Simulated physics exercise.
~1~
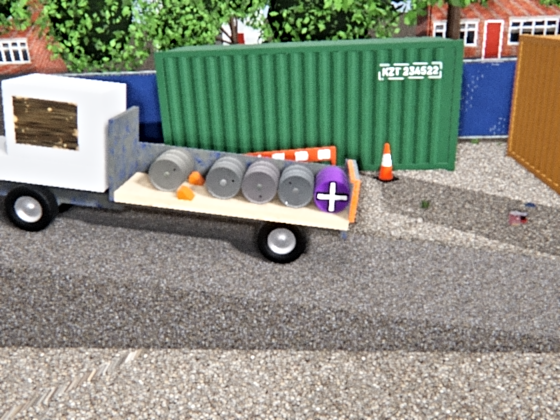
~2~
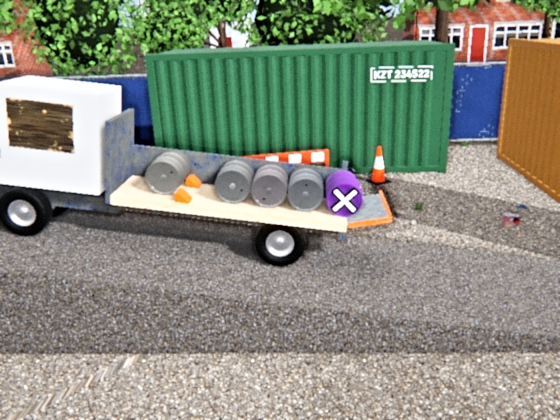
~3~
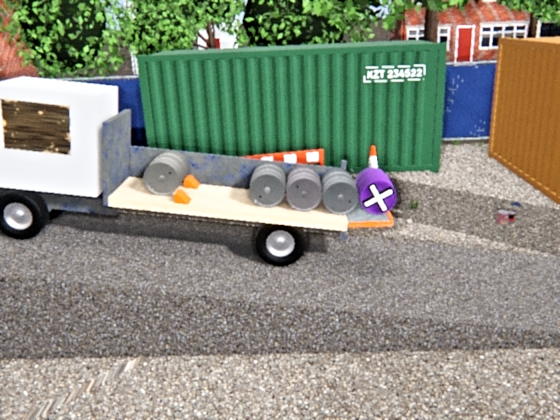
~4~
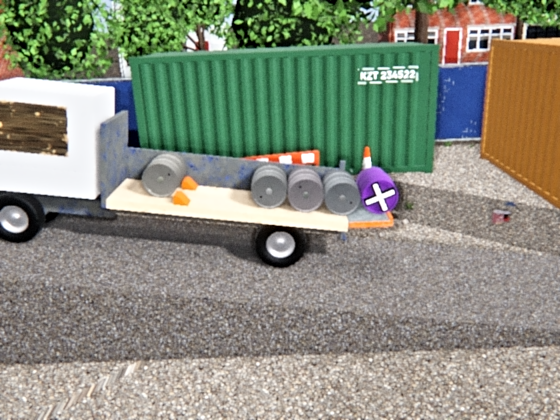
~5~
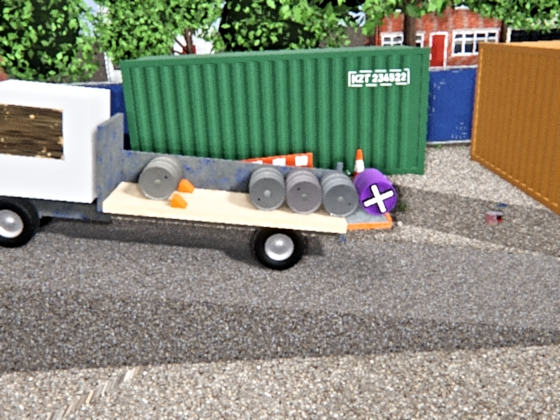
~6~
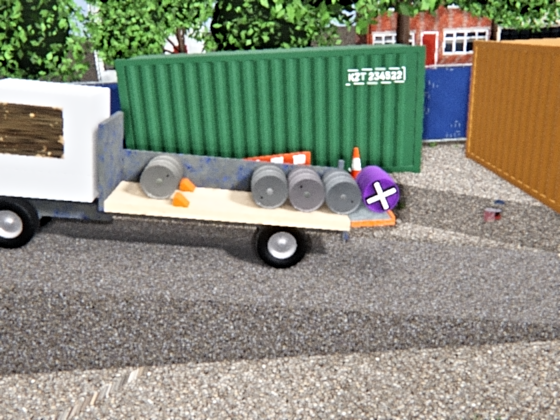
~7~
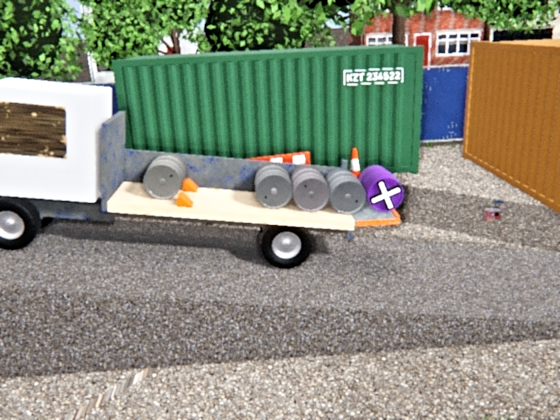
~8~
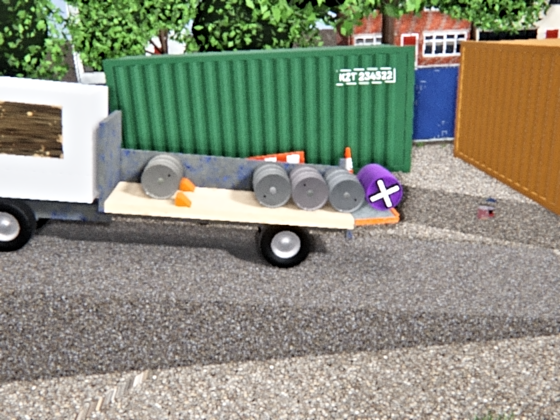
A white flatbed truck stands on a grey road, seen from the side, with a green container, a traffic cone and a barrier behind it and an orange container at the right. On its pale bed lie four grey barrels and a purple one marked with a white cross, nearest the tailgate, with small orange chocks toward the front. The tailgate swings down, and the purple barrel and three grey ones roll right. One grey barrel stays behind by the chocks. The purple barrel rolls onto the lowered gate and stops there, still aboard, with the three grey ones lined up behind it.
